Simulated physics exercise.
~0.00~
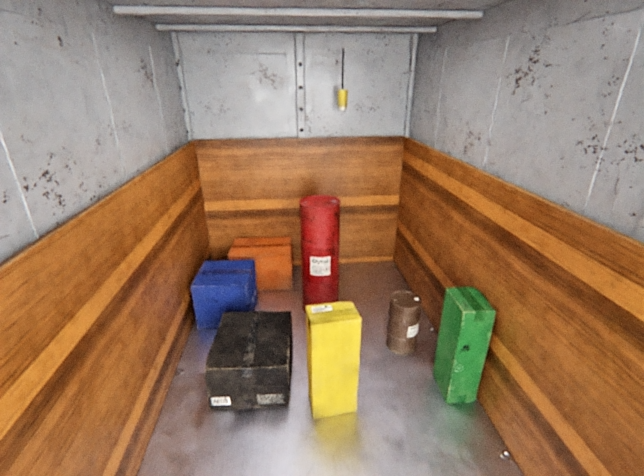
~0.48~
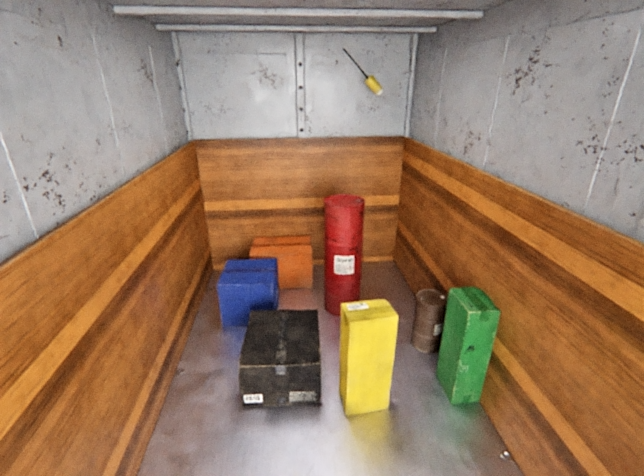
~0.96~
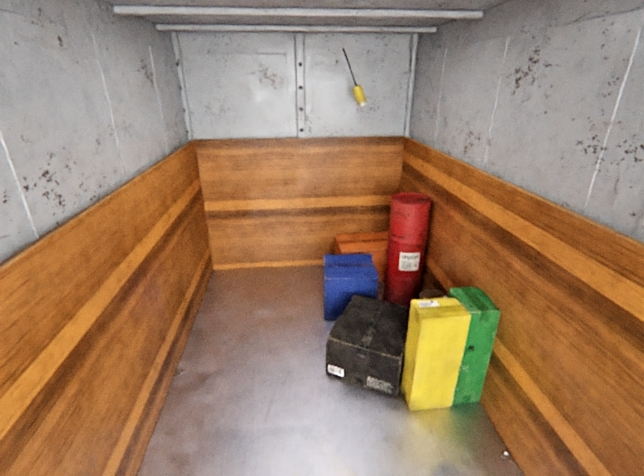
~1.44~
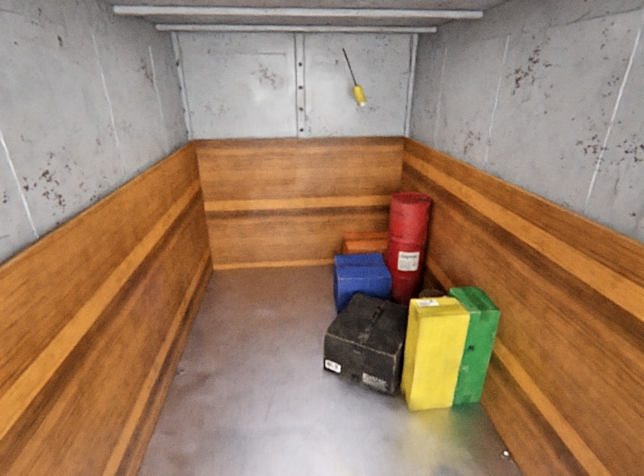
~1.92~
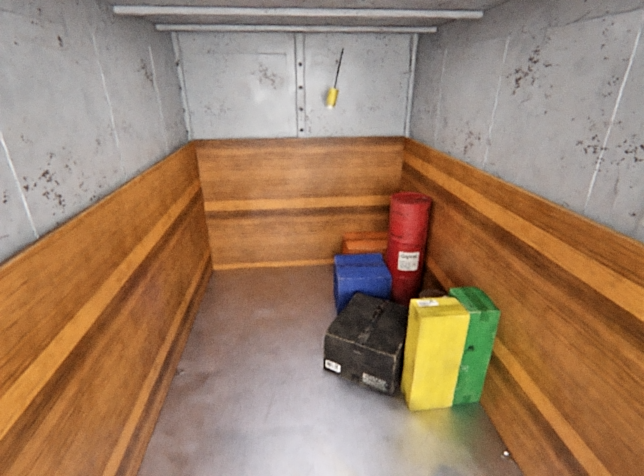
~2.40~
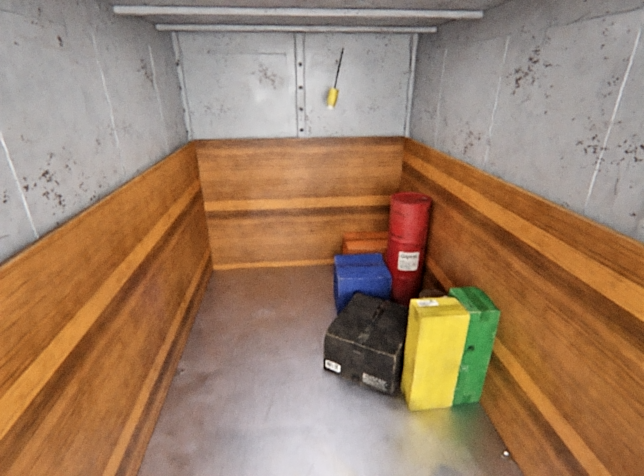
To begin with, seven loose items stand spread across the metal floor of a wood-panelled load bay, with a yellow object hanging from a cord near the far wall. The hanging object swings to the right as the boxes, the red drum and the brown canister shift that way. They then slide much farther, bunching against the right side around the green box, which barely moves. The blue and orange boxes settle closer to the red drum while the hanging object swings back. Finally the cargo rests in a tight cluster on the right, with the drum and yellow box still upright and the left floor bare.
